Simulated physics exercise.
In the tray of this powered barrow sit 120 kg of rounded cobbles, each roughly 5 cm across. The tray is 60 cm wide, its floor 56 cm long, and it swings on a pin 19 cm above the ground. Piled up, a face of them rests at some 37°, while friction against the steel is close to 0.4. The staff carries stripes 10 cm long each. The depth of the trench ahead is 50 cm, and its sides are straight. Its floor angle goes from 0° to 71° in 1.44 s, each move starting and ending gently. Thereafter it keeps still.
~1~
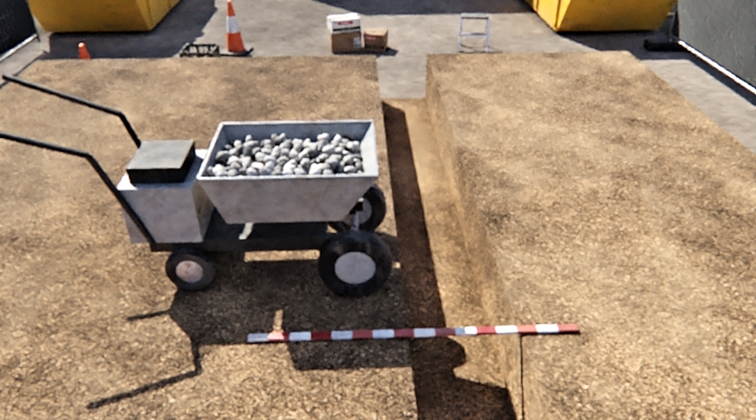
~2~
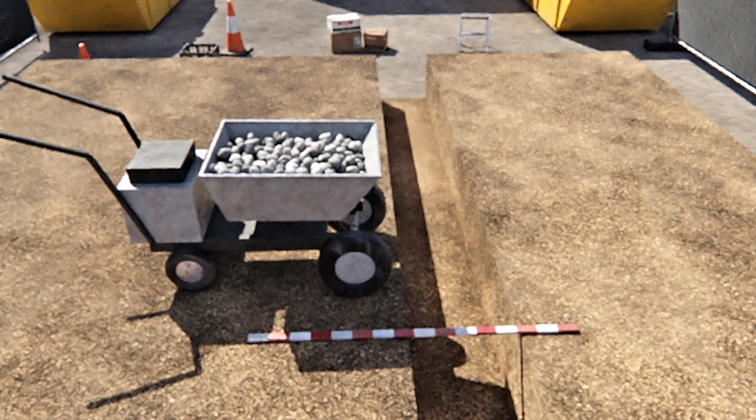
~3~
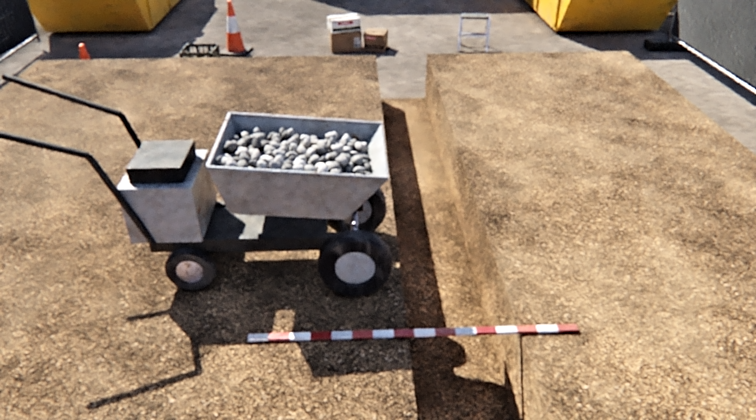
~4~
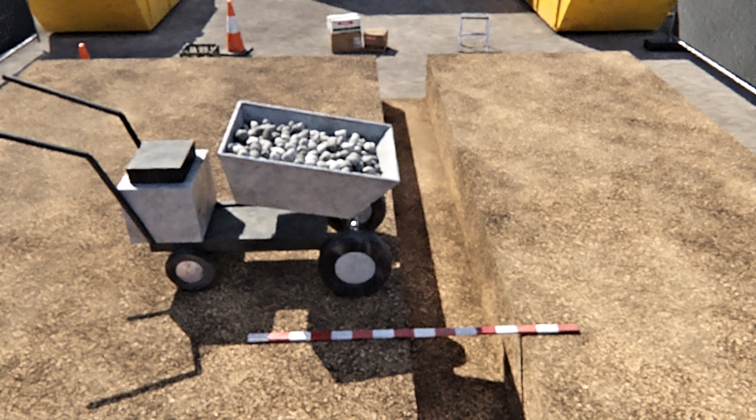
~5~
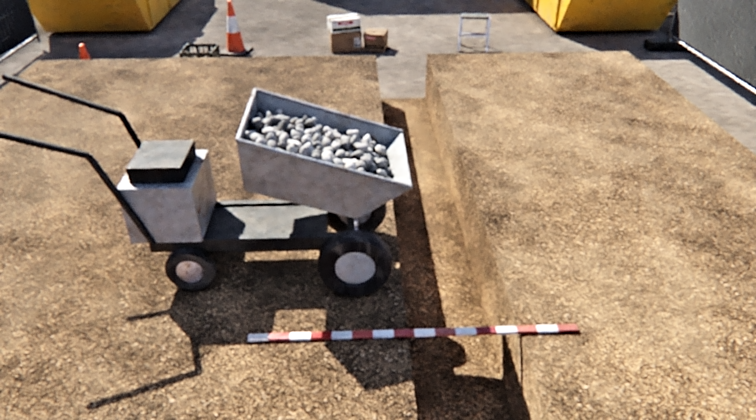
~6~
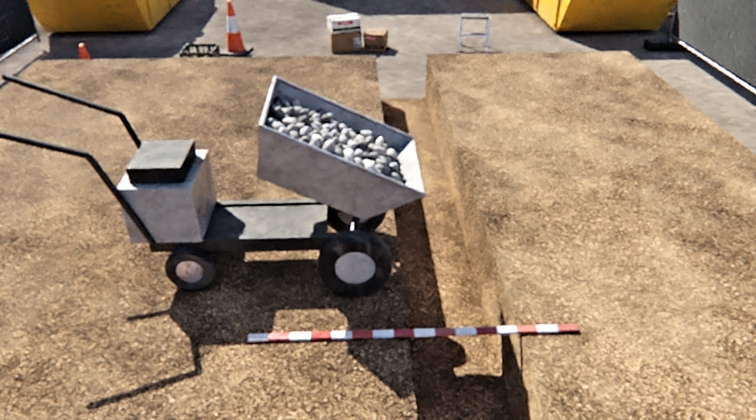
On a sunlit dirt work site, a powered barrow filled with rounded grey cobbles stands beside a straight-sided trench, a red-and-white striped staff lying nearby. The tray starts level, then its left end rises steadily, tilting it toward the trench on the right while the cobbles remain heaped inside.
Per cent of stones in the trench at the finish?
About 77 %.
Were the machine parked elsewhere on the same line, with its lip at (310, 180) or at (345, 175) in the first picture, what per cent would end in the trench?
Result: Close to 100 then close to 100 per cent.
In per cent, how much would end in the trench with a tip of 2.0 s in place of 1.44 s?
It'd be some 85 per cent.
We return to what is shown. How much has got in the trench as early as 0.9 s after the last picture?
Something like 25 in a hundred.
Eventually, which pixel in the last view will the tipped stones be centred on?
The resting stones are centred at roughly (472, 311).
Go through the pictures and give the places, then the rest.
In the first frame, lip at (378, 176), floor tilted 0°, highest stones at (296, 150).
In the second frame, the tray is at 1°, its lip at (380, 177); the top of the load is at (269, 149).
In the third frame, lip at (388, 178), floor tilted 5°, highest stones at (258, 143).
In the fourth frame, lip at (399, 182), floor tilted 11°, highest stones at (257, 134).
In the fifth frame, lip at (412, 187), floor tilted 18°, highest stones at (268, 121).
In the sixth frame, lip at (425, 195), floor tilted 27°, highest stones at (284, 110).
Then, 0.5 s after the last picture the floor is at 60°, 99 % in the tray, 1 % in the trench; the foremost stones are at (468, 225).
Then, 0.9 s after the last picture the floor is at 71°, 61 % in the tray, 27 % in the trench, 12 % past the trench; the foremost stones are at (562, 261).
Then, 1.3 s after the last picture the floor is at 71°, 33 % in the tray, 44 % in the trench, 23 % past the trench; the foremost stones are at (626, 249).
Then, 3.2 s after the last picture the floor is at 71°, 0 % in the tray, 77 % in the trench, 23 % past the trench; the foremost stones are at (677, 247).
